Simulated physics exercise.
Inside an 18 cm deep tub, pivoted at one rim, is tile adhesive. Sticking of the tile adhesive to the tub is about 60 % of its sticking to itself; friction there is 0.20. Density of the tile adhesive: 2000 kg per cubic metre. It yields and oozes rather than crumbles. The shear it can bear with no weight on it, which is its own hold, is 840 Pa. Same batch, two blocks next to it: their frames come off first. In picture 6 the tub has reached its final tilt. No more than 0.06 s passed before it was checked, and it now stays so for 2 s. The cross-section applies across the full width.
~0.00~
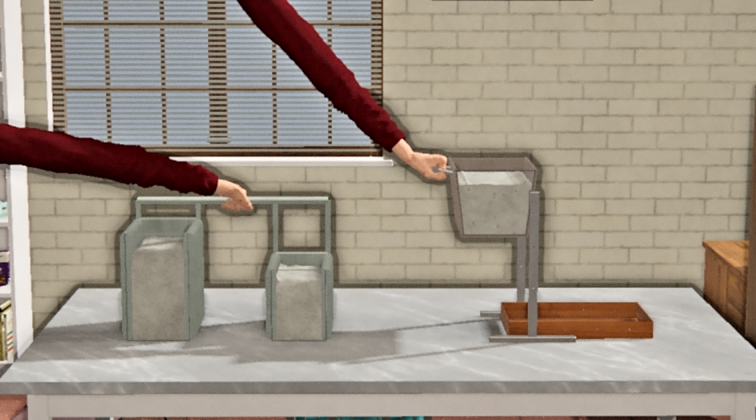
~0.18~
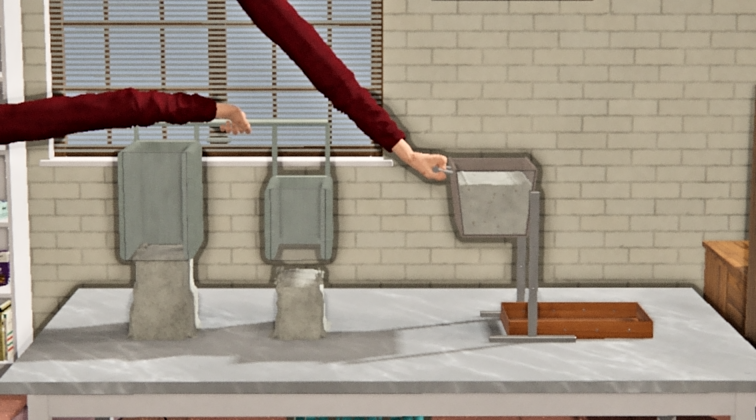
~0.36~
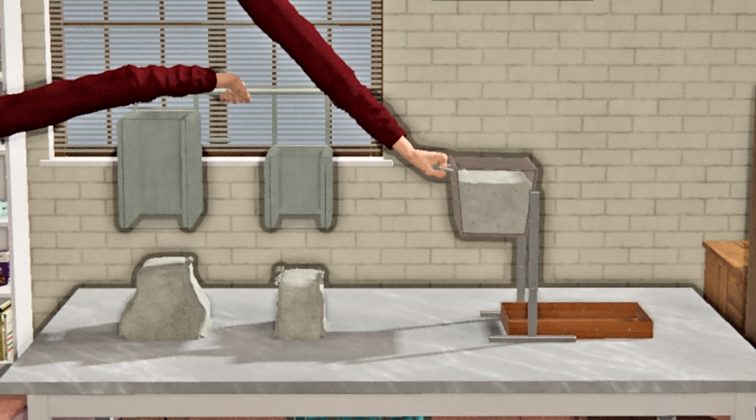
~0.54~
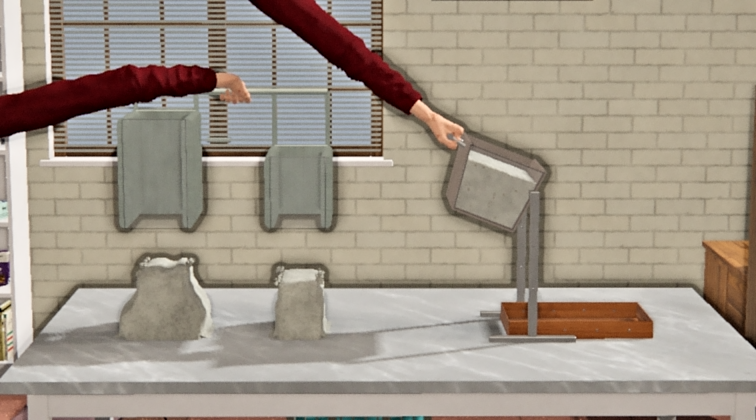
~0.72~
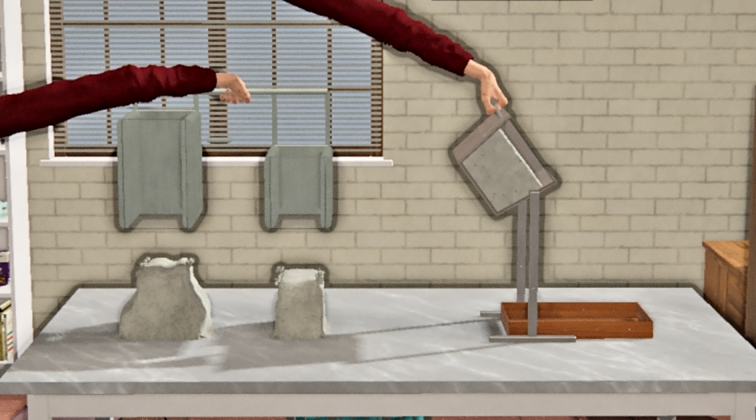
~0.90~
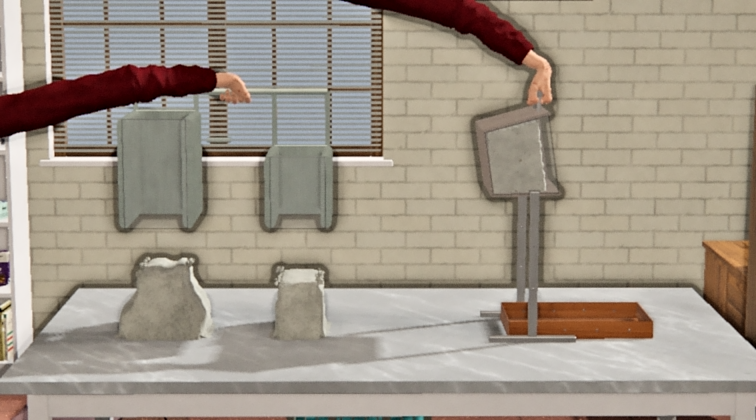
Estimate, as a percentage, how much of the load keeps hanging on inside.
100 %.
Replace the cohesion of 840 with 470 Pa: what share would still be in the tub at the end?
It would come to about 60 %.
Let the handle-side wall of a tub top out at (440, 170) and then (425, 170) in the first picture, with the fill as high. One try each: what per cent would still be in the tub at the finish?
First try about 50 per cent, second around 45 per cent.
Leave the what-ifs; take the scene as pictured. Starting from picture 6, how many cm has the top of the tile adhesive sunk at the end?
The top ends up some 3 cm below its level in the last picture.
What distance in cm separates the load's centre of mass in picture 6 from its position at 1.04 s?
Something like 2 cm, give or take.
After 1.04 s, the tub is at 82 degrees and holds 100 %.
After 1.21 s, the tub is at 82 degrees and holds 100 %.
After 1.38 s, the tub is at 82 degrees and holds 100 %.
After 1.55 s, the tub is at 82 degrees and holds 100 %.
After 2.90 s, the tub is at 82 degrees and holds 100 %.
